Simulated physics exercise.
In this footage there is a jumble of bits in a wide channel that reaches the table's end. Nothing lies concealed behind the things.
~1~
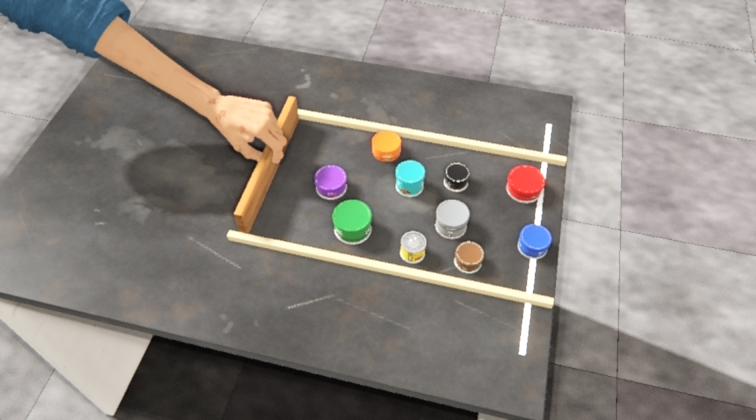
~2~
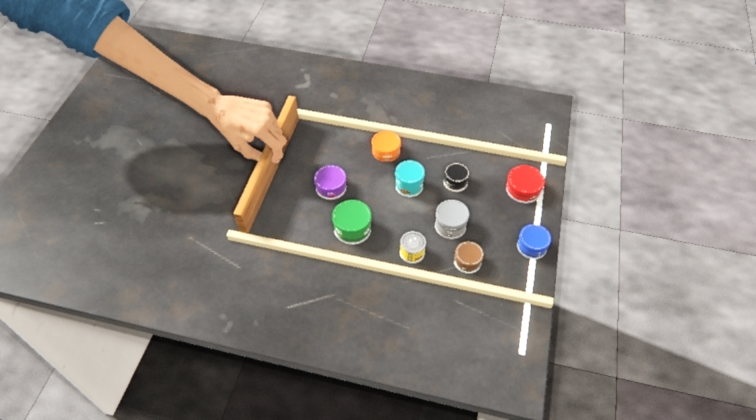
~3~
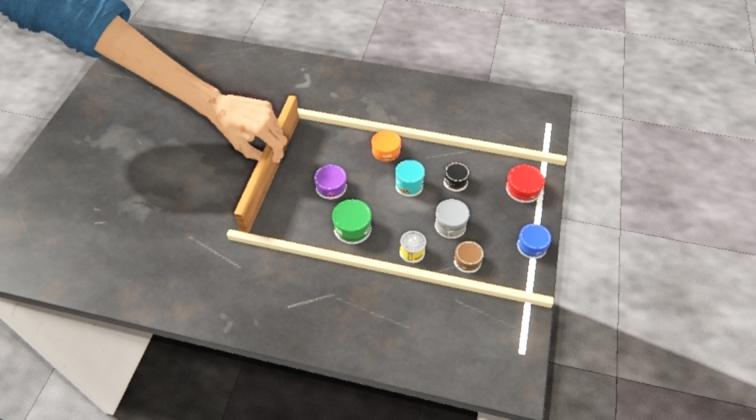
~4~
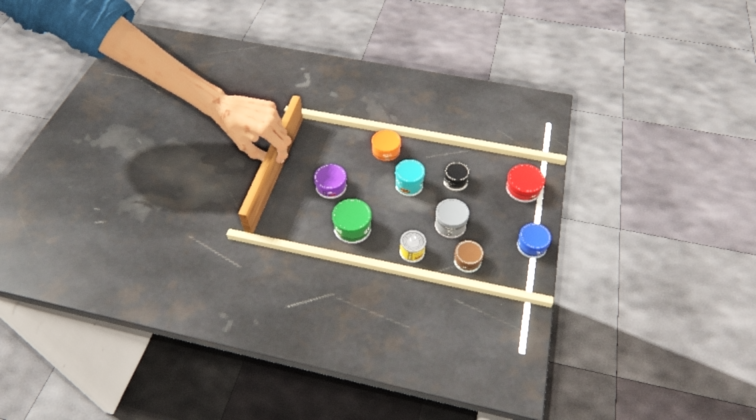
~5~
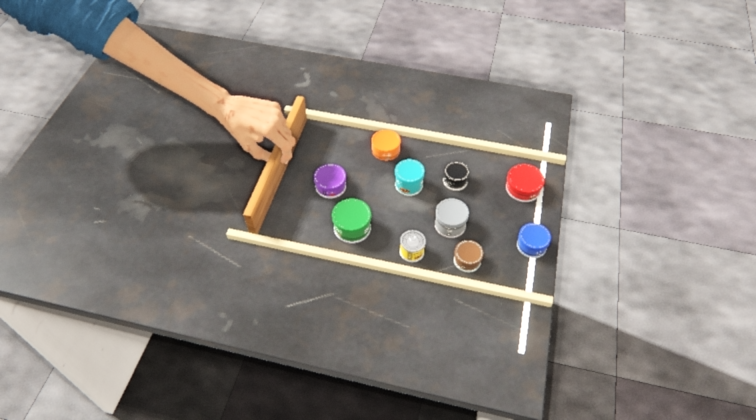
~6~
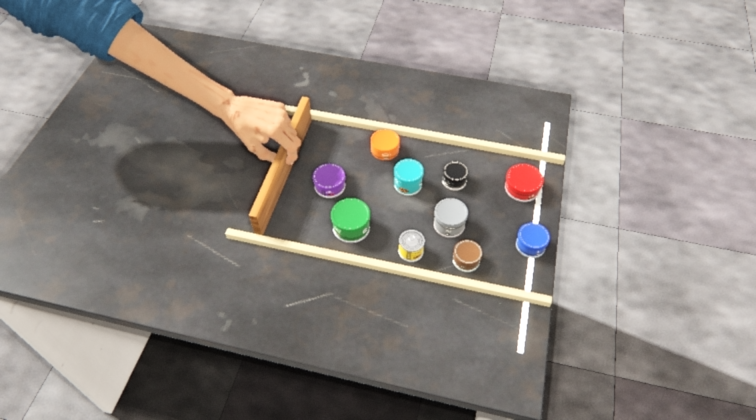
A hand sliding a wooden board slightly right between two pale rails on a dark table, the colourful small pots staying still.
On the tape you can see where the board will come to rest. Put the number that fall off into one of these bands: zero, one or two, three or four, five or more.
The way I see it, five or more of them end up off the end.
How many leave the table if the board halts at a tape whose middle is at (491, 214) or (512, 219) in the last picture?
On the floor, 1 then 2.
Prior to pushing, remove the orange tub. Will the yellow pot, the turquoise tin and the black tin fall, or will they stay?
Yellow pot still up, turquoise tin still up, black tin still up.
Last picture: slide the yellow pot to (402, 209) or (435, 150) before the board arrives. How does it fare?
Order of tries: On, off.
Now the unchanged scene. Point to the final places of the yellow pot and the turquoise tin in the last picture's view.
Near (542, 282) and (554, 200).
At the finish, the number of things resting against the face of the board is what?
The count in contact is 5.
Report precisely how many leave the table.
Count of fallen: 5.
Early on, none off yet; blue tin at rest near (532, 240); red tin at rest near (524, 183); brown tin at rest near (467, 256).
A while later, none off yet; blue tin at rest near (532, 240); red tin at rest near (524, 183); brown tin travelled about its own width near (487, 259).
Finally, the number that fall off is five or more; lost, black tin, grey pot, brown tin, red tin and blue tin.
